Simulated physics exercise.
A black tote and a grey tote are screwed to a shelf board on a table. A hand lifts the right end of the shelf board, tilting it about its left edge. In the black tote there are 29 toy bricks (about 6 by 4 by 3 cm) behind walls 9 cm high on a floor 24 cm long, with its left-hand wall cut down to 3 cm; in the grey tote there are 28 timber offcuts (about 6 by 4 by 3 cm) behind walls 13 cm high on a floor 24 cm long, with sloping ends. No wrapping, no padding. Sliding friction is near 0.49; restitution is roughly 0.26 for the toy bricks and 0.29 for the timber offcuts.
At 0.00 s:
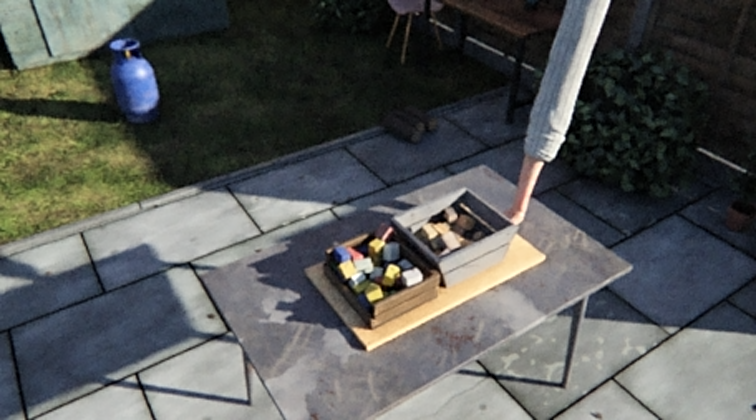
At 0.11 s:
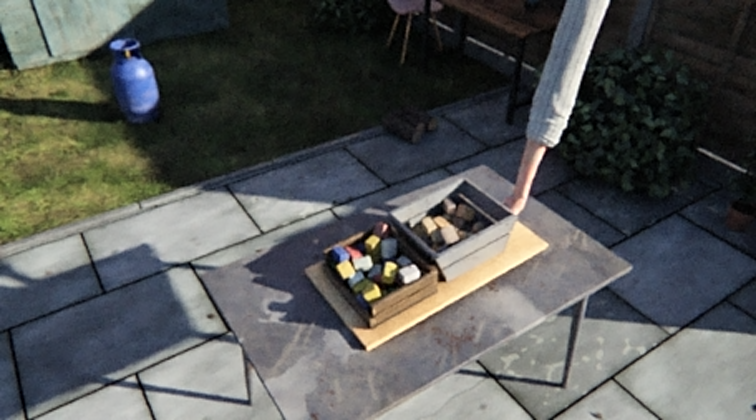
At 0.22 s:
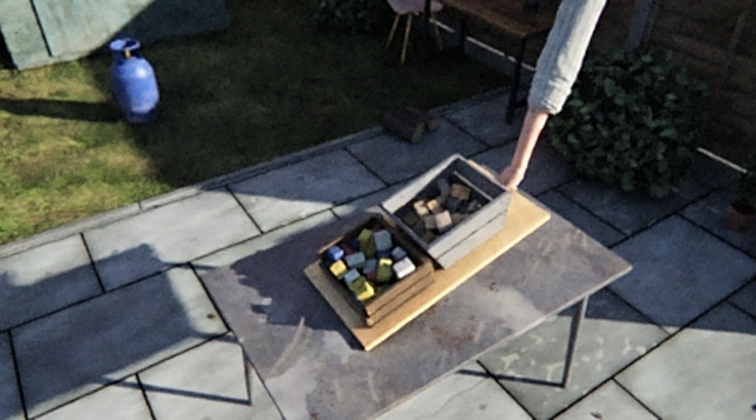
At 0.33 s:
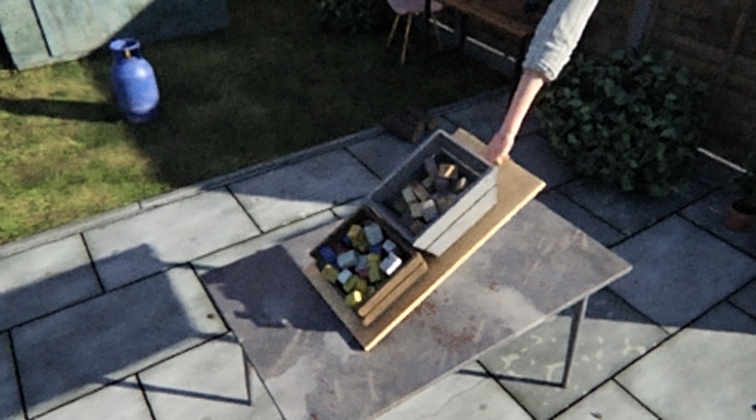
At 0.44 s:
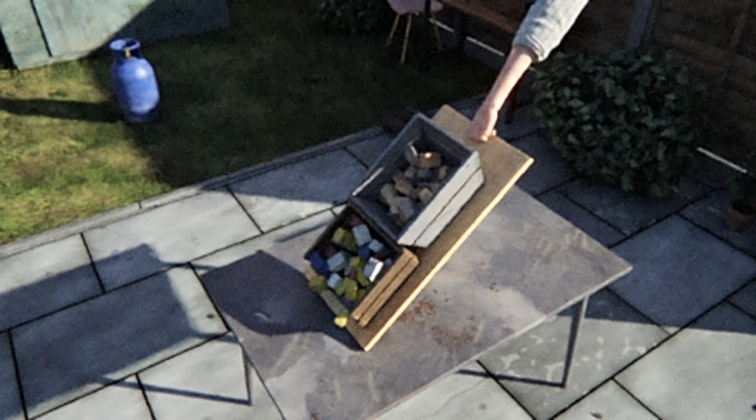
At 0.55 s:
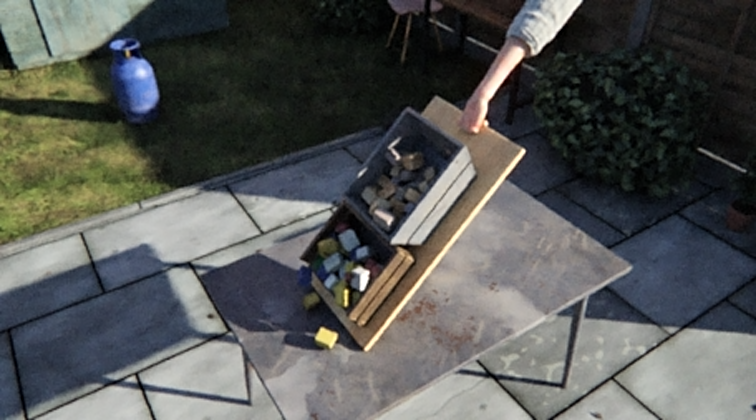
The footage shows a hand lifting the right end of a shelf board on a patio table, steadily tilting the black tote of toy bricks and grey tote of timber offcuts leftward, before a few bricks leave the black tote.
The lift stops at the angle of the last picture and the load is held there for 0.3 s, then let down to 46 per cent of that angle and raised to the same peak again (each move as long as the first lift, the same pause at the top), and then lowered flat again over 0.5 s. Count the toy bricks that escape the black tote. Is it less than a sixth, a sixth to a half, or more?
A sixth to a half of the toy bricks leave the black tote.
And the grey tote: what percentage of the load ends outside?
About: Grey tote 0 per cent.
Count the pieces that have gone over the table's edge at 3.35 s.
About 0.
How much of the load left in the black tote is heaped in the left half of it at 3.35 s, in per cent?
About 80 per cent.
After 1.00 s, tilt 40°; 6 of 29 out of the black tote and 0 of 28 out of the grey tote.
After 1.56 s, tilt 25°; 7 of 29 out of the black tote and 0 of 28 out of the grey tote.
After 2.34 s, tilt 40°; 8 of 29 out of the black tote and 0 of 28 out of the grey tote.
Final count (at 3.35 s), 8 of 29 out of the black tote and 0 of 28 out of the grey tote. Asked share, 8 of 29, 28 per cent.
